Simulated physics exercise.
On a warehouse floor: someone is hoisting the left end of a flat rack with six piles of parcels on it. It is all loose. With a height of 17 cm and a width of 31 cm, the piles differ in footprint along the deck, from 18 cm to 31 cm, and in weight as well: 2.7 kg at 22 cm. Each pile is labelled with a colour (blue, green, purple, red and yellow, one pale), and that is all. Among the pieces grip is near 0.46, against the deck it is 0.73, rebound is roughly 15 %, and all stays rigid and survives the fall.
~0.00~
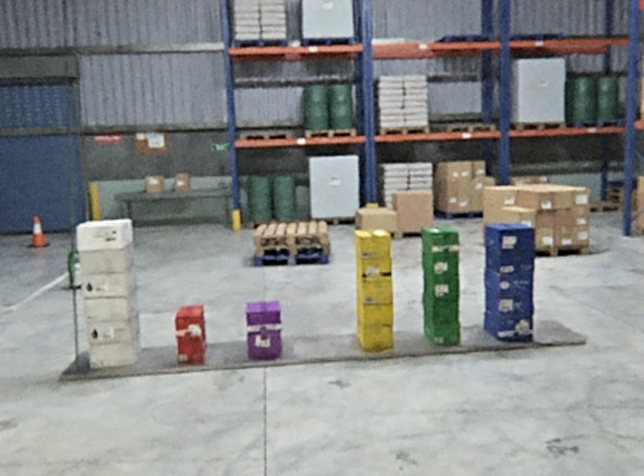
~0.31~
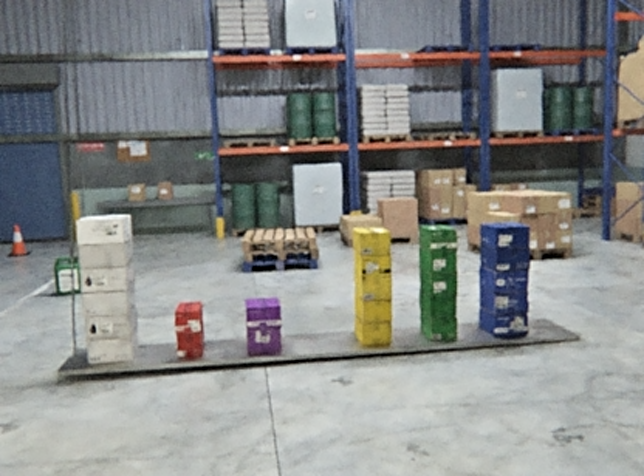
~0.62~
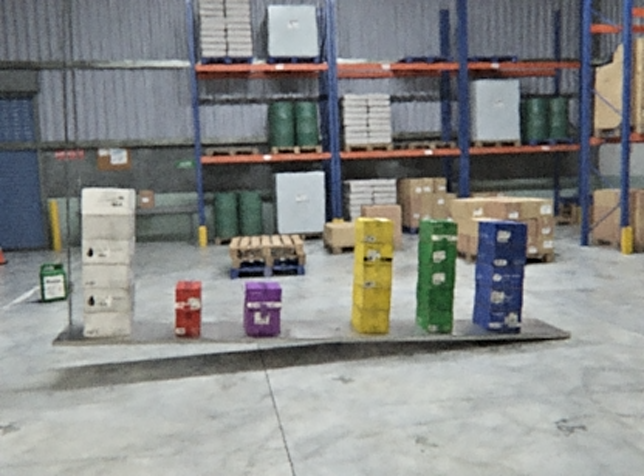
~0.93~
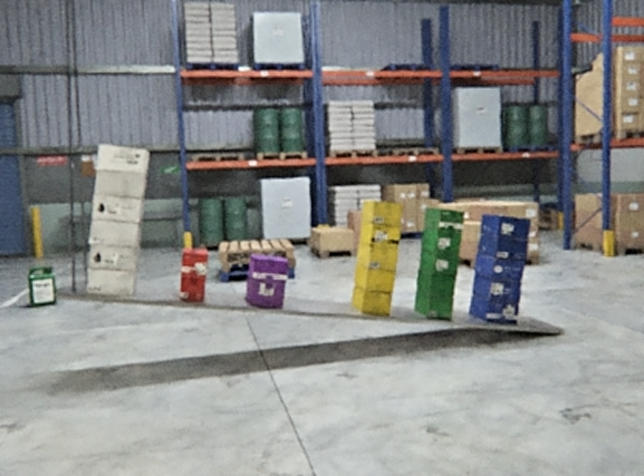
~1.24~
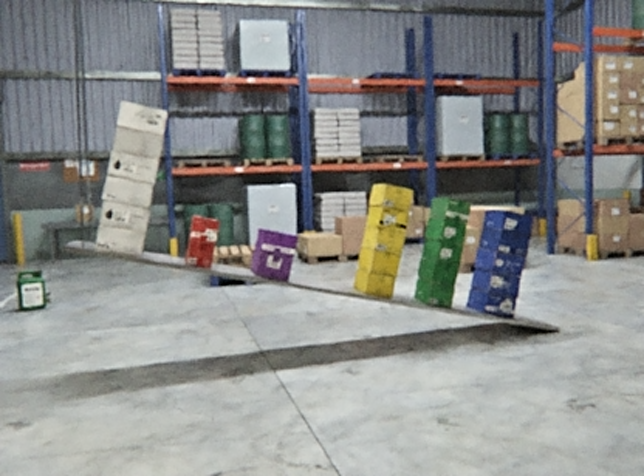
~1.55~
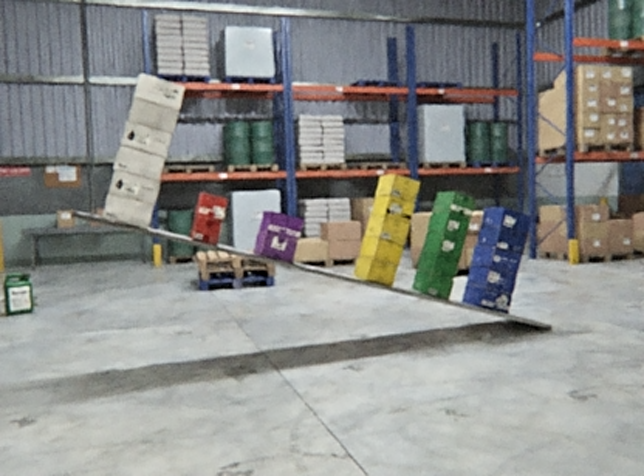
In a warehouse with a concrete floor and tall blue-and-orange racking behind, the view faces a long flat deck from the front. On it stand, left to right, a tall white pile, short red and purple ones, and tall yellow, green and blue ones. The deck's left end rises steadily into a clear slope, the piles lean rightward with it, and the camera drifts around slightly.
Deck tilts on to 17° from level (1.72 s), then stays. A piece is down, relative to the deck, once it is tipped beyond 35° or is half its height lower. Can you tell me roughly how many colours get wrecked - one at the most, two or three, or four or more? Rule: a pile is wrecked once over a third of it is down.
Lost: Four and up.
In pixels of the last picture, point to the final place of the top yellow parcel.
In the final picture its centre lies roughly at (558, 288).
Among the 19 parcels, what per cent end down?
About 85% of them.
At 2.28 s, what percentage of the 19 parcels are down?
45 percent by then.
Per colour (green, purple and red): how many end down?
Ending so: Green 5, purple 1, red 1.
By 1.94 s, slope 17°; none of the 19 other parcels down, 13 disturbed; top green parcel tilted 22°; top yellow parcel tilted 19°.
By 2.28 s, slope 17°; 9 of the 19 other parcels down; top yellow parcel tilted 51°, 27 cm lower; top green parcel tilted 32°, 9 cm lower.
By 2.72 s, slope 17°; 15 of the 19 other parcels down; top green parcel on its side; top blue parcel on its side.
By 3.52 s, slope 17°; 16 of the 19 other parcels down; top blue parcel upside down; top purple parcel upside down.
When it is over (4.8 s), slope 17°; 16 of the 19 other parcels down; top purple parcel upside down; top blue parcel upside down. Wrecked, blue, green, purple, red and yellow. In pixels of the last frame, middles, top purple parcel near (357, 265), top blue parcel near (624, 299).
